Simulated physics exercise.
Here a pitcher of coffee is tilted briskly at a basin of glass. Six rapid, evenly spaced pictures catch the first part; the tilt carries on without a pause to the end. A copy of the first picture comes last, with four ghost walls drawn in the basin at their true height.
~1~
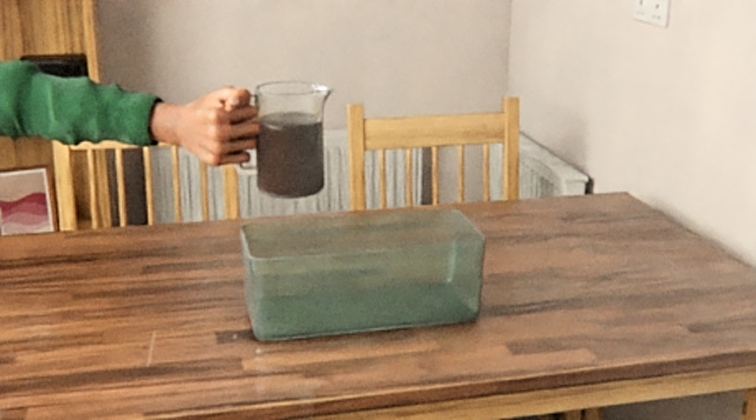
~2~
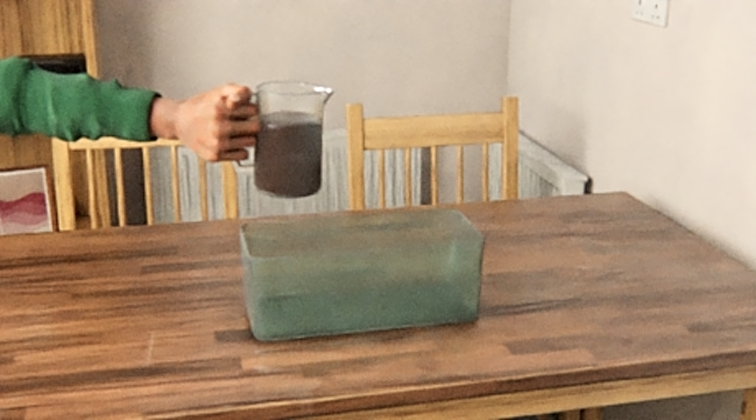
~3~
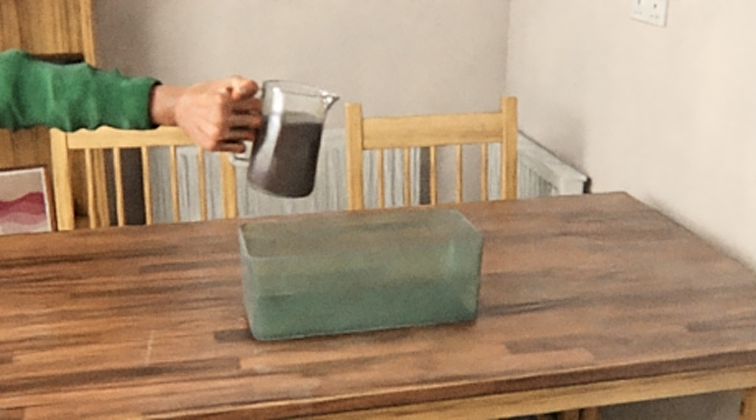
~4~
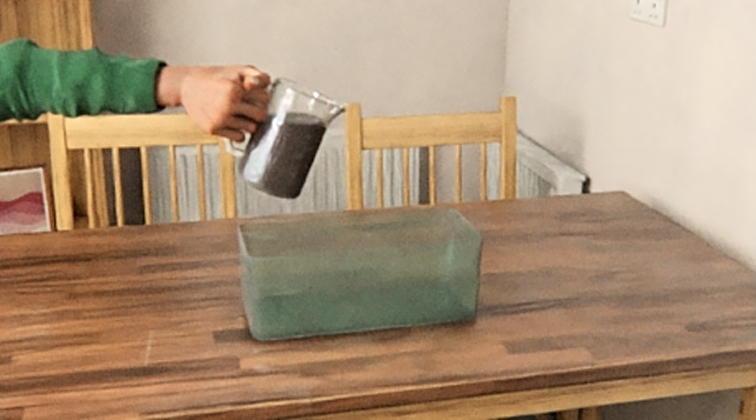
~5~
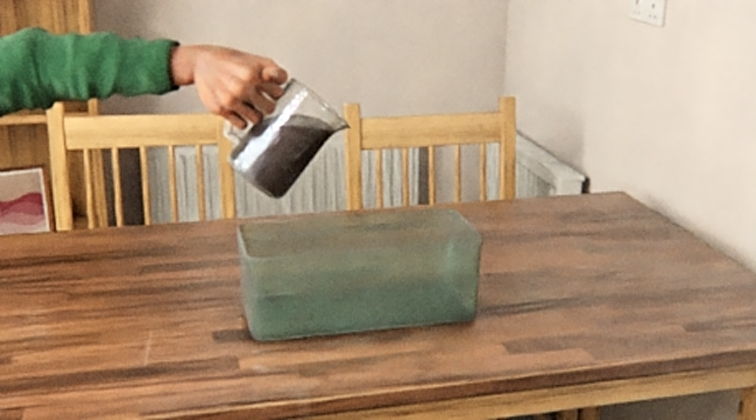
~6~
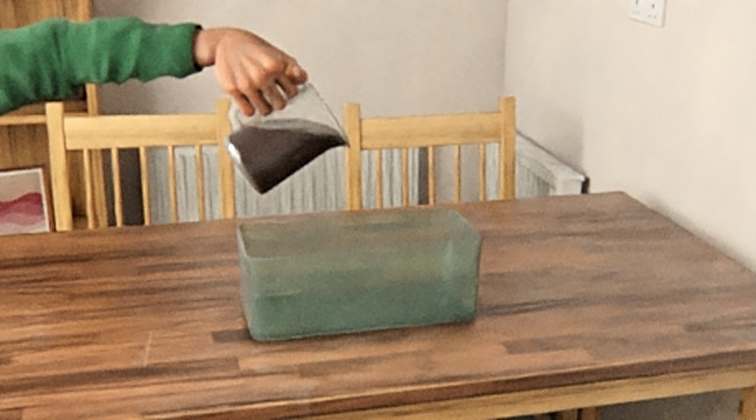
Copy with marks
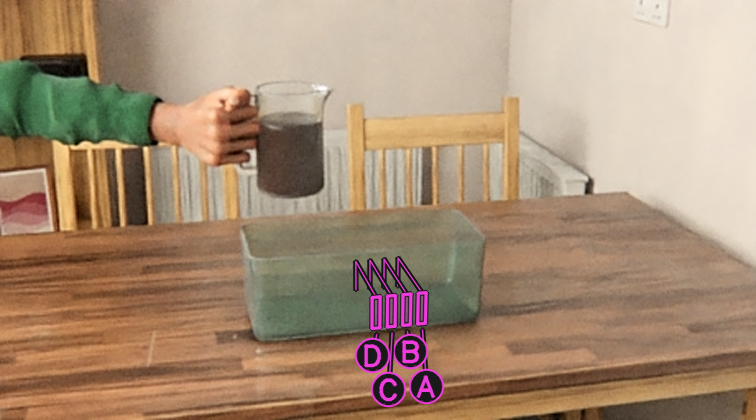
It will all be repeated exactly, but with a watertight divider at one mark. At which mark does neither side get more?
Go for C.
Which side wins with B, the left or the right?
The left side.
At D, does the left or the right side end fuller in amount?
The right side.
In magenta, A at (422, 329); B at (407, 331); C at (392, 332); D at (376, 334).
With A, about 92 % ends left of the wall and 4 % right of it; 4 % is lost outside.
With B, about 88 % ends left of the wall and 5 % right of it; 7 % is lost outside.
With C, about 56 % ends left of the wall and 43 % right of it.
With D, about 16 % ends left of the wall and 83 % right of it.
